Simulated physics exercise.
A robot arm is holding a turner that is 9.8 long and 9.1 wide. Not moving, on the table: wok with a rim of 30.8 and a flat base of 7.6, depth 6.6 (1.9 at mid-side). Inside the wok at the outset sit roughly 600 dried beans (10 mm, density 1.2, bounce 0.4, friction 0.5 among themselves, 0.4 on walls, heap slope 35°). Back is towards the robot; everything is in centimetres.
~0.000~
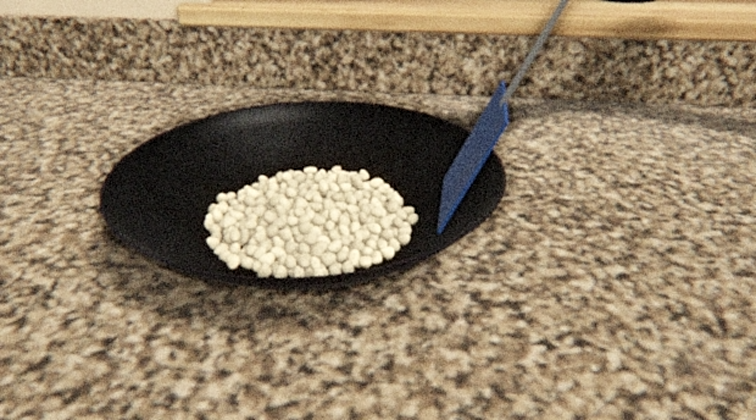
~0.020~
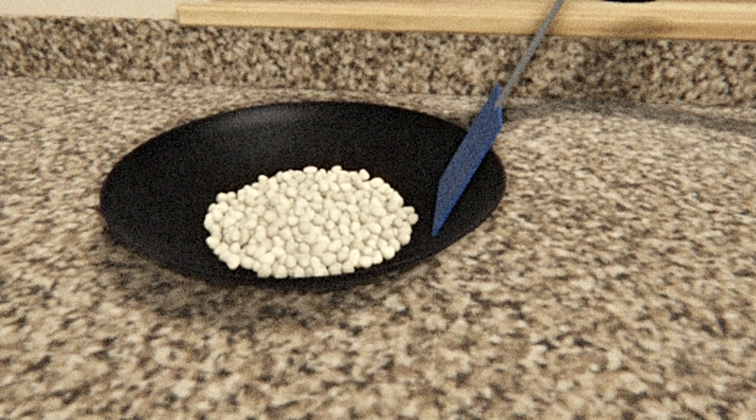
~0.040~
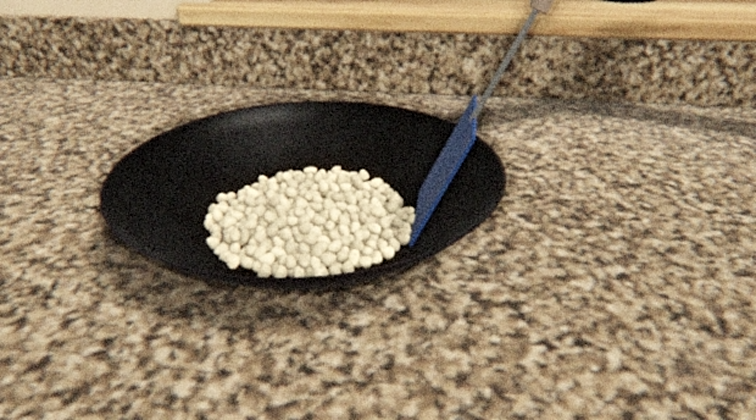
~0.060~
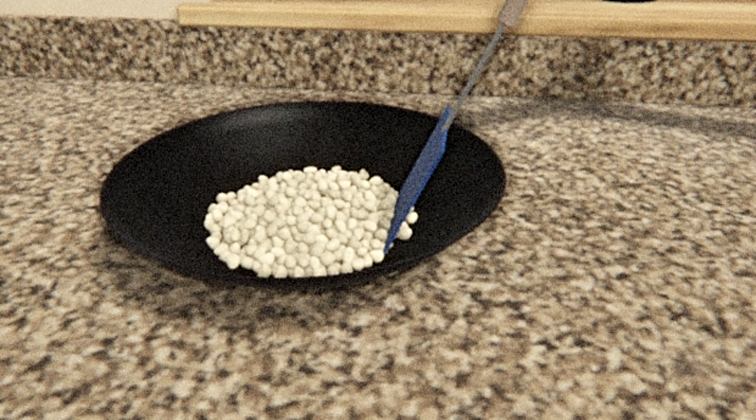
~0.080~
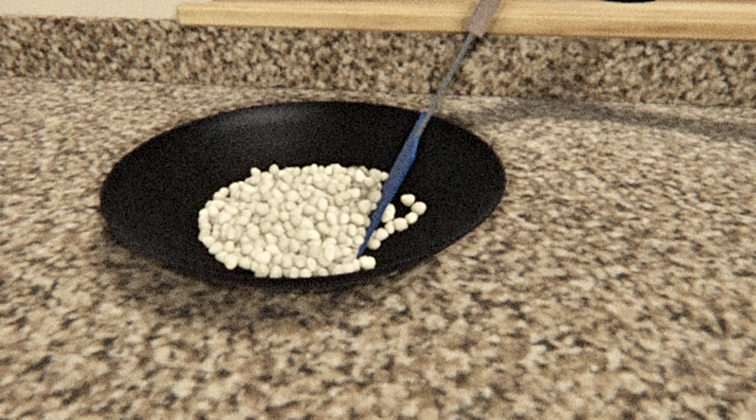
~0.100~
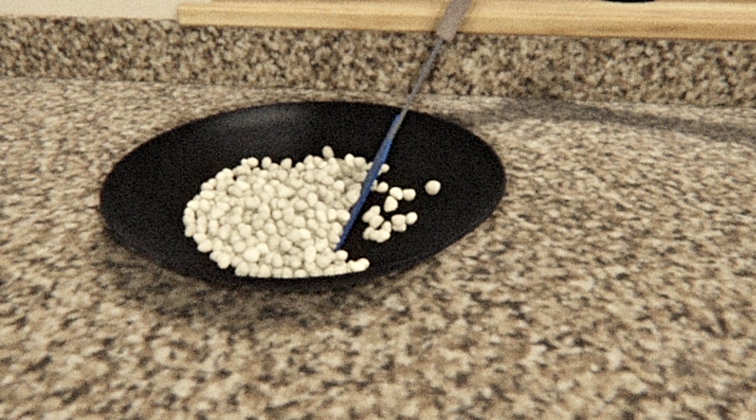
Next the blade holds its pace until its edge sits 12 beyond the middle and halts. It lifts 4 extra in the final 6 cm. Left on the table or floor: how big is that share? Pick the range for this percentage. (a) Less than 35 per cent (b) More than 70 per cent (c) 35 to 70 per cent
Option c: 35 to 70 per cent.
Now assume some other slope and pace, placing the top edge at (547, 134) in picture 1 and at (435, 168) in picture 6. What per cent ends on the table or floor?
Some 50 percent ends up on the table or floor.
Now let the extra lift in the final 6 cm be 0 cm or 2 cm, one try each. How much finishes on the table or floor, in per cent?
Roughly 60 per cent, then 55 per cent.
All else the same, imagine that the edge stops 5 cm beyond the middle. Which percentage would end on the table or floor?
Then the share is near 10 in a hundred.
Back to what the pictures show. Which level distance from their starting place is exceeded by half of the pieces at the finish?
I'd estimate close to 13 centimetres.
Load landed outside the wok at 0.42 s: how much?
It is near 25 percent.
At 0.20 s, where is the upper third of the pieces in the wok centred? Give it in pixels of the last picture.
Near (182, 159).
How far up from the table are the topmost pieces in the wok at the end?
Height at rest: Roughly 5.5 cm.
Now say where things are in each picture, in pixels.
In the first picture, turner top edge at (505, 100), sloping 65°; upper third of the load around (315, 210), from x 210 to 410, top at y 170; 601 in the wok.
In the second picture, turner top edge at (499, 103), sloping 65°; upper third of the load around (315, 210), from x 210 to 410, top at y 170.
In the third picture, turner top edge at (475, 115), sloping 65°; upper third of the load around (315, 210), from x 210 to 410, top at y 170.
In the fourth picture, turner top edge at (446, 126), sloping 65°; upper third of the load around (315, 208), from x 210 to 410, top at y 170.
In the fifth picture, turner top edge at (418, 133), sloping 65°; upper third of the load around (310, 200), from x 205 to 420, top at y 170.
In the sixth picture, turner top edge at (391, 136), sloping 65°; upper third of the load around (298, 195), from x 190 to 430, top at y 155; 601 in the wok.
By 0.15 s, sloping 65°, highest piece 10 above the table; 601 in the wok.
By 0.20 s, sloping 65°, highest piece 10 above the table; 601 in the wok.
By 0.42 s, sloping 65°, highest piece 15 above the table; 308 in the wok, 139 on the table or floor, 154 on the blade or in flight.
By 1.47 s, sloping 65°, highest piece 7 above the table; 308 in the wok, 293 on the table or floor.
Final count, 308 in the wok, 293 on the table or floor. That is 49 % on the table or floor.
